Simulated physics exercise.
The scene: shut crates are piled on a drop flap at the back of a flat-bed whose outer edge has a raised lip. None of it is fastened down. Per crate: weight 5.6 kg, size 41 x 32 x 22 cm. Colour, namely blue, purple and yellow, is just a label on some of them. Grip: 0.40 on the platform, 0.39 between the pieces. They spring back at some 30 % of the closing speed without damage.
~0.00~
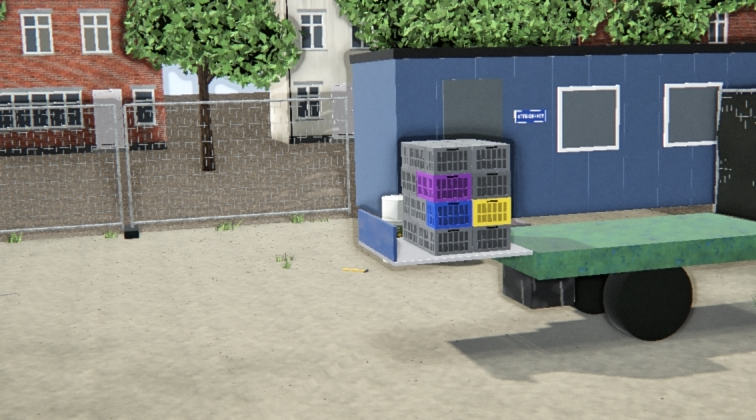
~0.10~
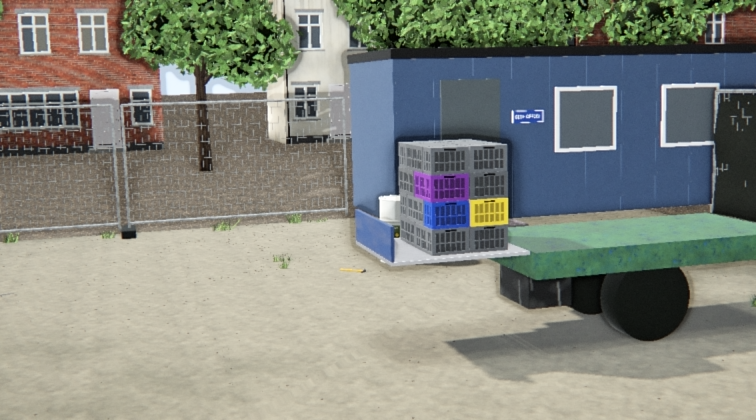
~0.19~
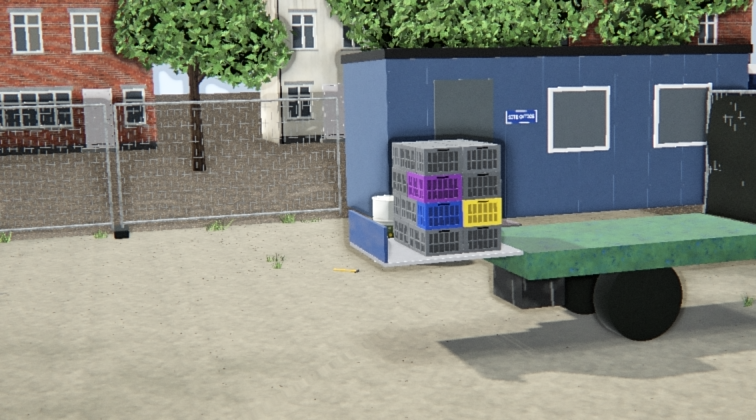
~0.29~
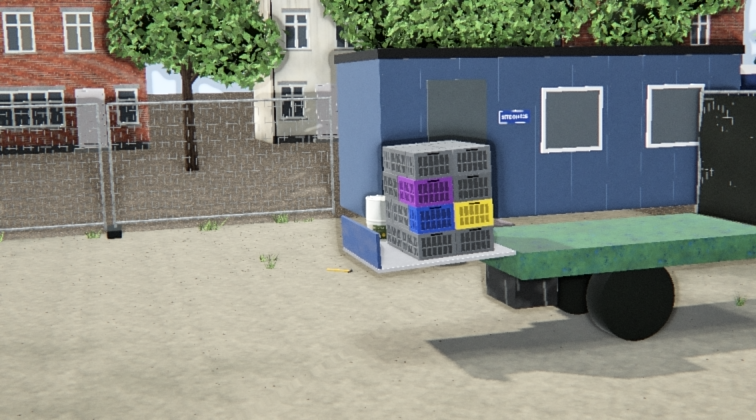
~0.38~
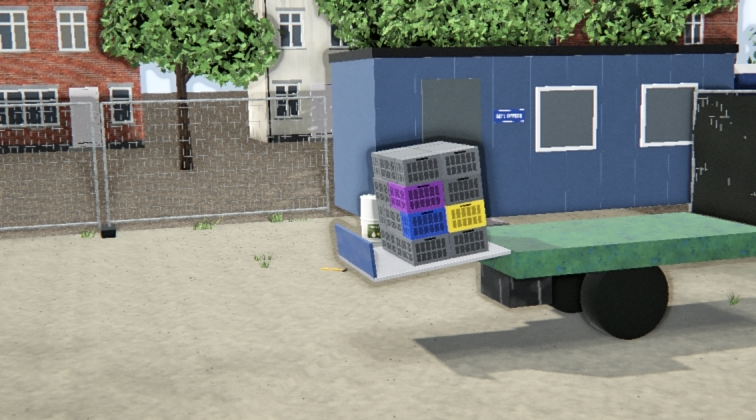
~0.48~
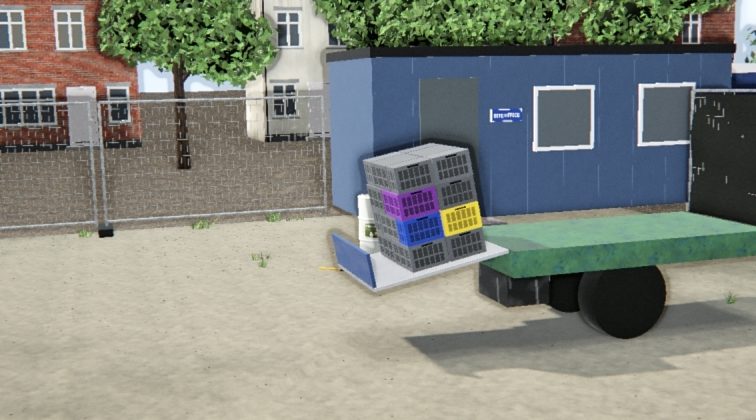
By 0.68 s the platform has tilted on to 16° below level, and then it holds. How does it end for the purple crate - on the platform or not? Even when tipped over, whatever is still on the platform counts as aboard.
The purple crate is gone from the platform.
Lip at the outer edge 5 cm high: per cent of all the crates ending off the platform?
That would be 40 per cent.
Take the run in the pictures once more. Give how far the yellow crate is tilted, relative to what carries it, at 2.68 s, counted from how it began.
Tilt from start: Approx. 30 degrees.
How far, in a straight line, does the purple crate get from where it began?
Start and end lie near 190 cm apart.
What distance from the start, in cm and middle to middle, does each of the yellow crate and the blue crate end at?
Well, the yellow finishes about 30 cm from where it began, while the blue finishes about 50 cm from its start.
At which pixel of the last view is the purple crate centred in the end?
At about (252, 356).
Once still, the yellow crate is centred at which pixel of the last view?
About pixel (432, 226).
After 1.34 s, slope 16°; none of the 20 crates off the platform, 18 disturbed; purple crate leaning 9°; yellow crate leaning 10°.
After 1.84 s, slope 16°; 3 of the 20 crates off the platform; purple crate leaning 37°, 9 cm lower; blue crate leaning 34°.
After 2.68 s, slope 16°; 8 of the 20 crates off the platform; purple crate on its side; yellow crate leaning 30°.
By the end (4.0 s), slope 16°; 8 of the 20 crates off the platform; purple crate upside down; blue crate leaning 30°; yellow crate leaning 30°. As the last picture would show them, middles, purple crate near (252, 356), blue crate near (381, 252).
